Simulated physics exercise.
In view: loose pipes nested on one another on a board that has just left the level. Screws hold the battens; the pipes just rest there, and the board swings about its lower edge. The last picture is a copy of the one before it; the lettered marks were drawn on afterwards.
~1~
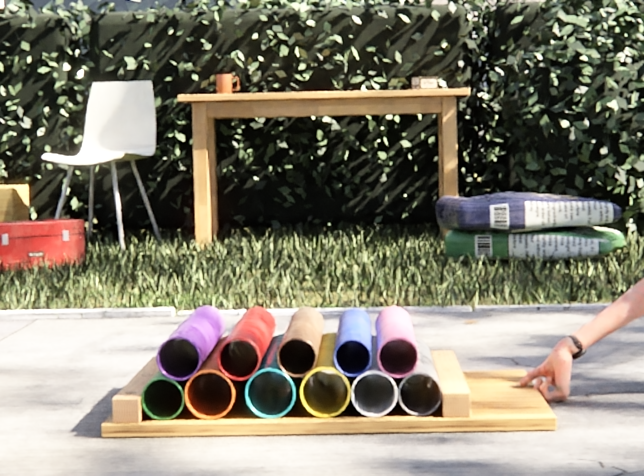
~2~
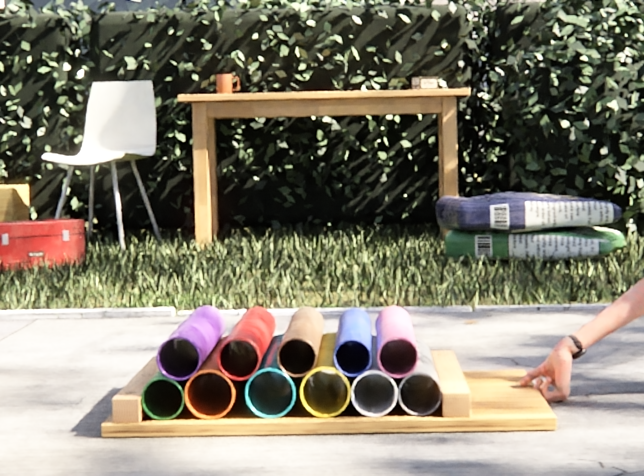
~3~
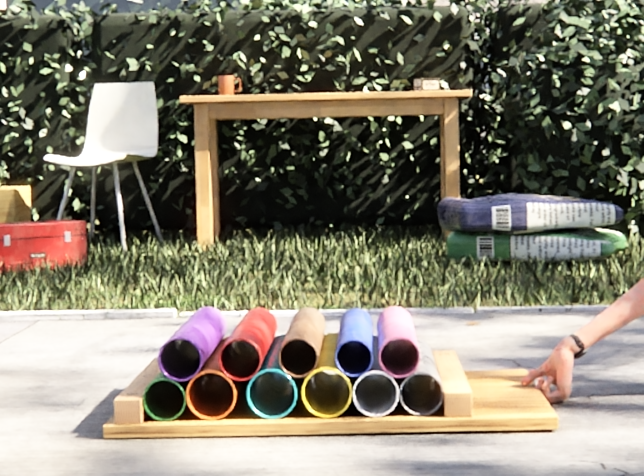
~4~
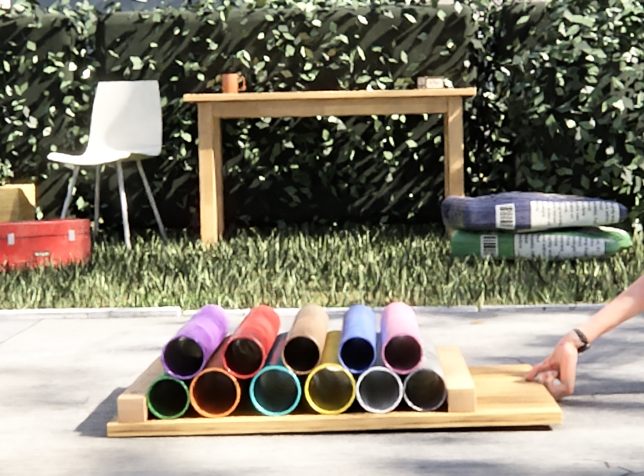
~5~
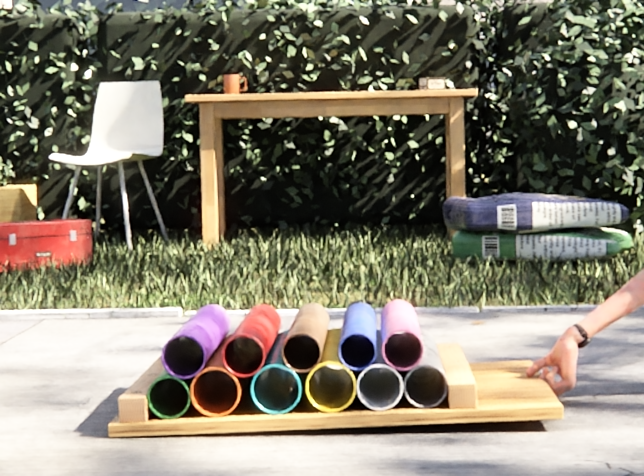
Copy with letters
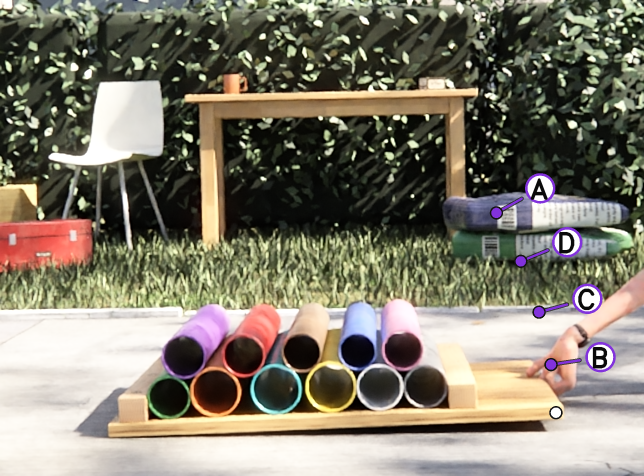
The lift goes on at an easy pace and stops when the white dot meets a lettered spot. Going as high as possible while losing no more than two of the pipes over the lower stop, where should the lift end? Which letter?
A is the limit.
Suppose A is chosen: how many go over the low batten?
It comes to one.
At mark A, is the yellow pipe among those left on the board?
Yes.
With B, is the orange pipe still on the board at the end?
Yes.
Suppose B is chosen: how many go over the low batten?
The count is none.
On the marked copy, A at (496, 213); B at (551, 365); C at (539, 312); D at (521, 262); the white dot at (556, 413).
Taking A. A third of the way, board at 17°.
Two thirds of the way, board at 28°.
When it is over, board at 28°, one over the low batten (purple).
As for the rest, B none over the low batten; C none over the low batten; D none over the low batten.
